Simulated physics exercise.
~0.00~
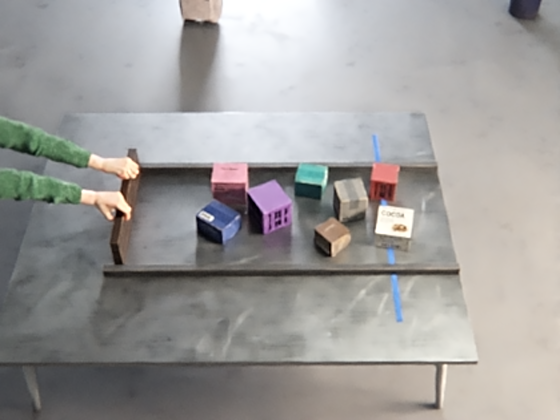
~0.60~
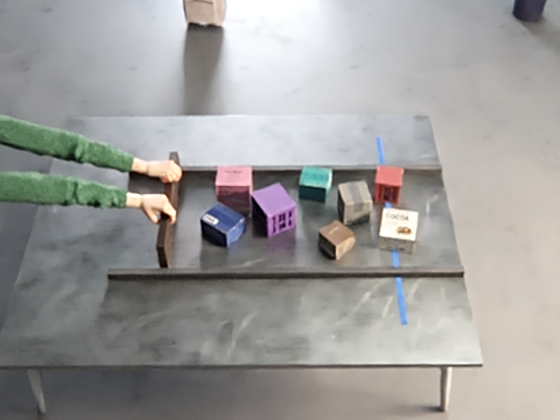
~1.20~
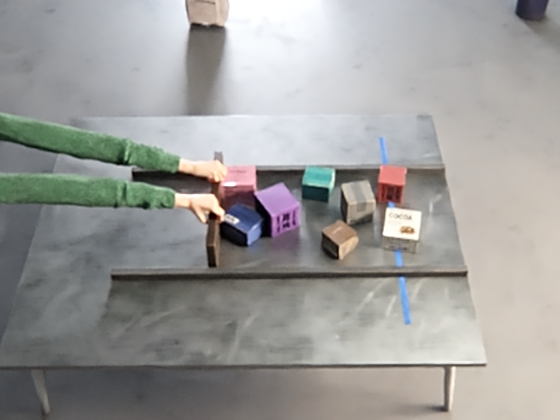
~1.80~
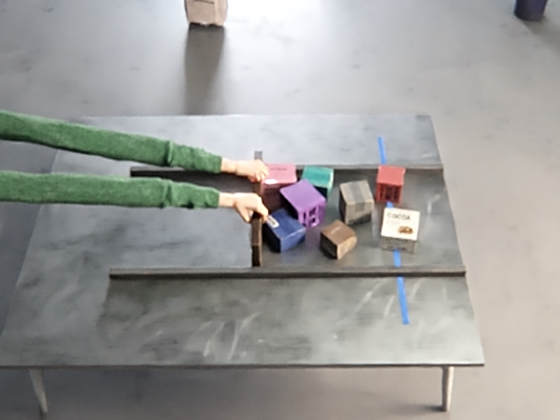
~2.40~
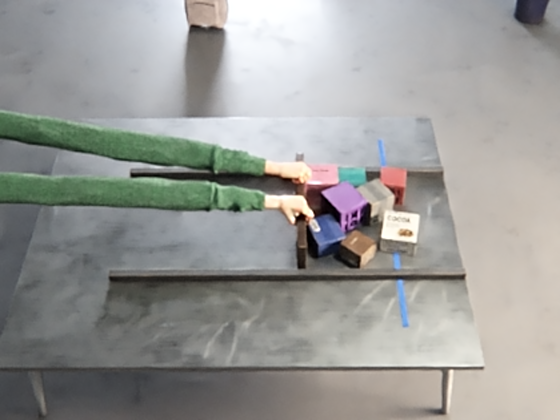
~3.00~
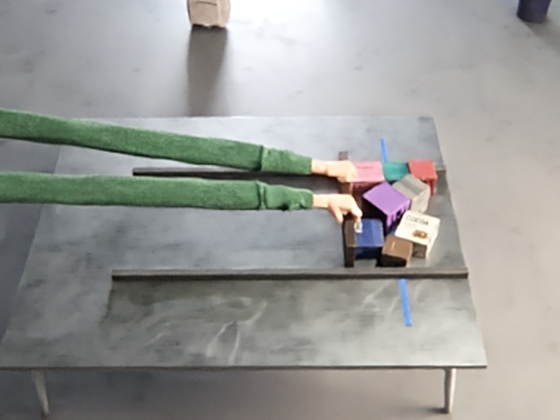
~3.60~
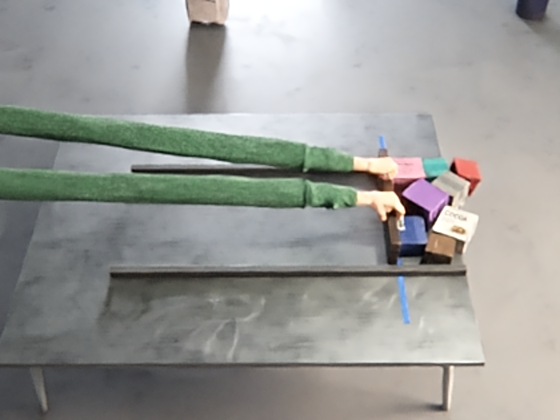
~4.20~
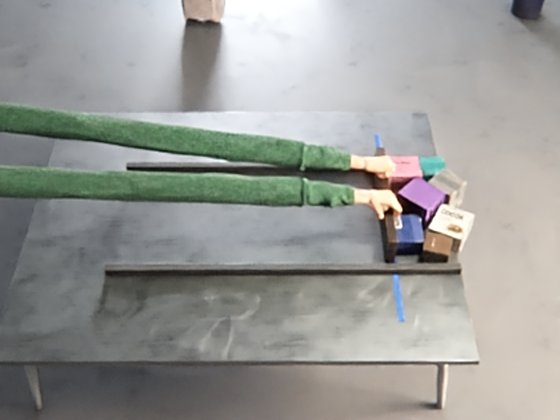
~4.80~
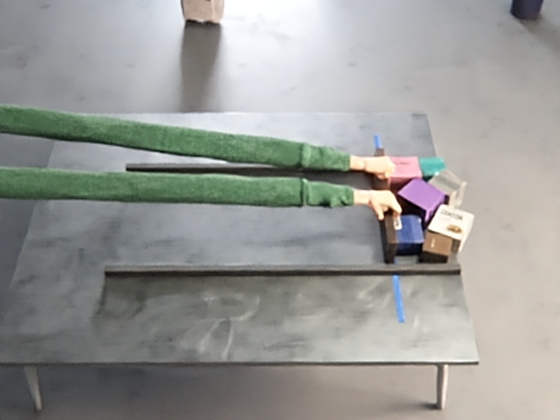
A plank pushed by two hands sweeps boxes right until the red one falls off.
